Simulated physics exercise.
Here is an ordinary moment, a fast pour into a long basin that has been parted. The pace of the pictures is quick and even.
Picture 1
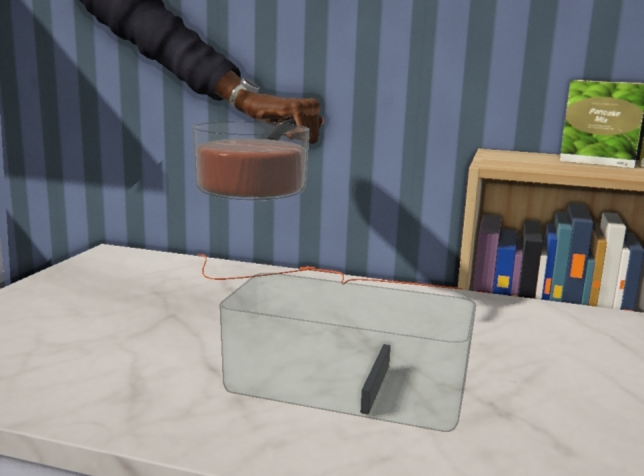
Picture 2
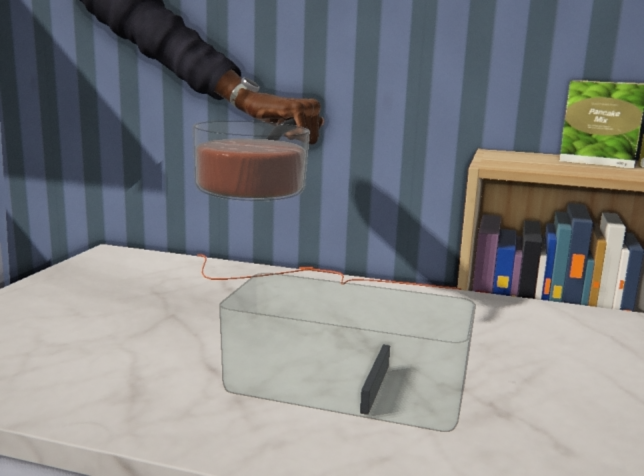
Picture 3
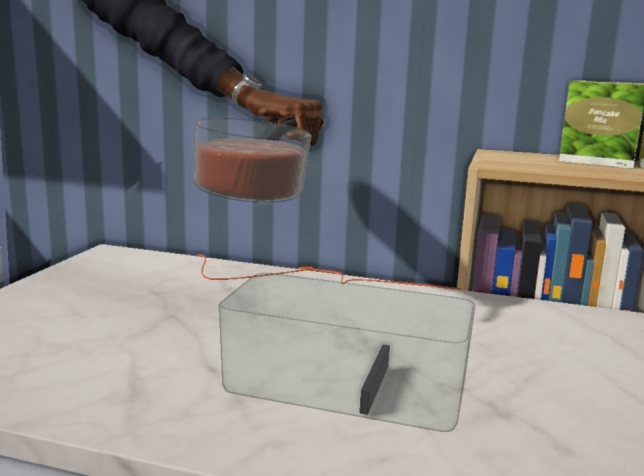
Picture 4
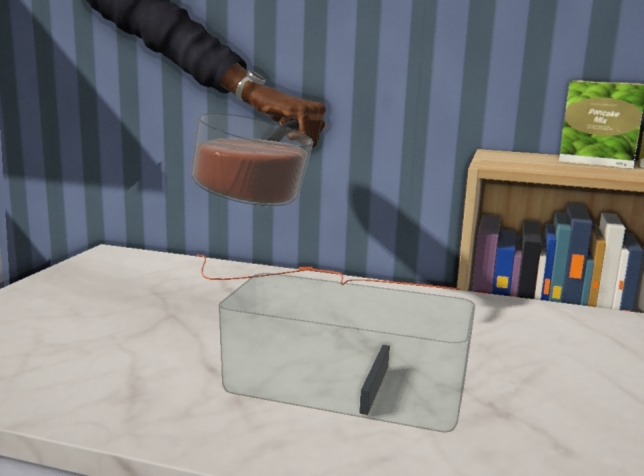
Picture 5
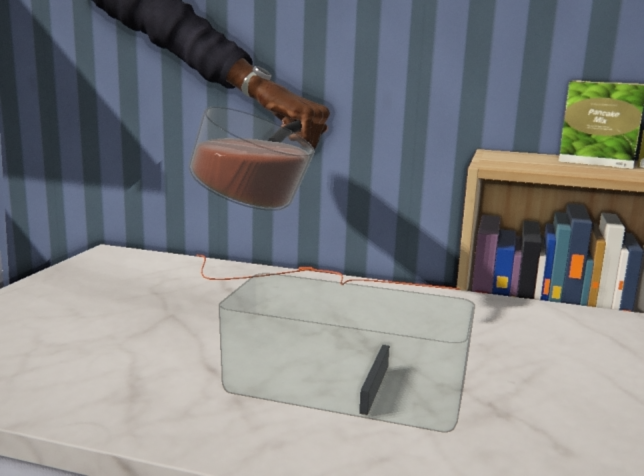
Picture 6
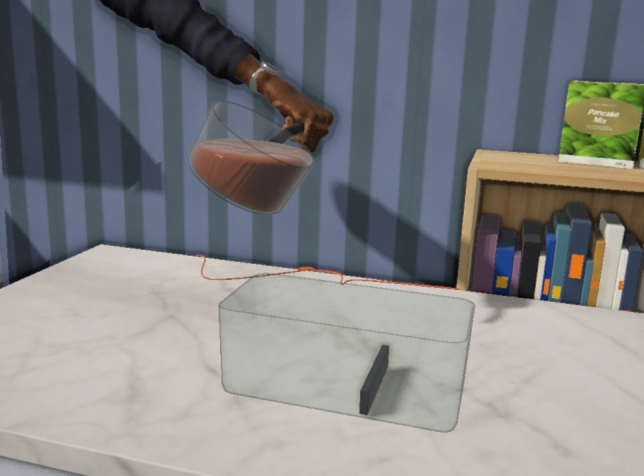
A hand tilts a clear container of reddish-brown liquid above a long, clear basin.
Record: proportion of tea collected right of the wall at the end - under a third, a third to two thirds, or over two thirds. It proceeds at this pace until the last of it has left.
I expect the share right of the wall to be below a third.
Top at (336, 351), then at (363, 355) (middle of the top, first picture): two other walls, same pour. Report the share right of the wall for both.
Roughly 75 per cent, and 20 per cent.
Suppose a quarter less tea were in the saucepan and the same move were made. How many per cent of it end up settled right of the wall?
It works out near 10 percent.
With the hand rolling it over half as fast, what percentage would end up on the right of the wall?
Something like 20 percent.
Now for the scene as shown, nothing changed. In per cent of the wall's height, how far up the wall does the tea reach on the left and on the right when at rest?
On the left roughly 80, on the right roughly 20.
A moment on, the saucepan is tipped on its side and 43 per cent is still to pour, 9 is left of the wall and 0 right of it.
Next, the saucepan is tipped on its side and 14 per cent is still to pour, 68 is left of the wall and 3 right of it.
Then the saucepan is tipped on its side and 5 per cent is still to pour, 78 is left of the wall and 7 right of it.
Later the saucepan is tipped on its side and 1 per cent is still to pour, 84 is left of the wall and 10 right of it.
At rest 85 per cent lies left of the wall, 11 right of it and 3 outside.
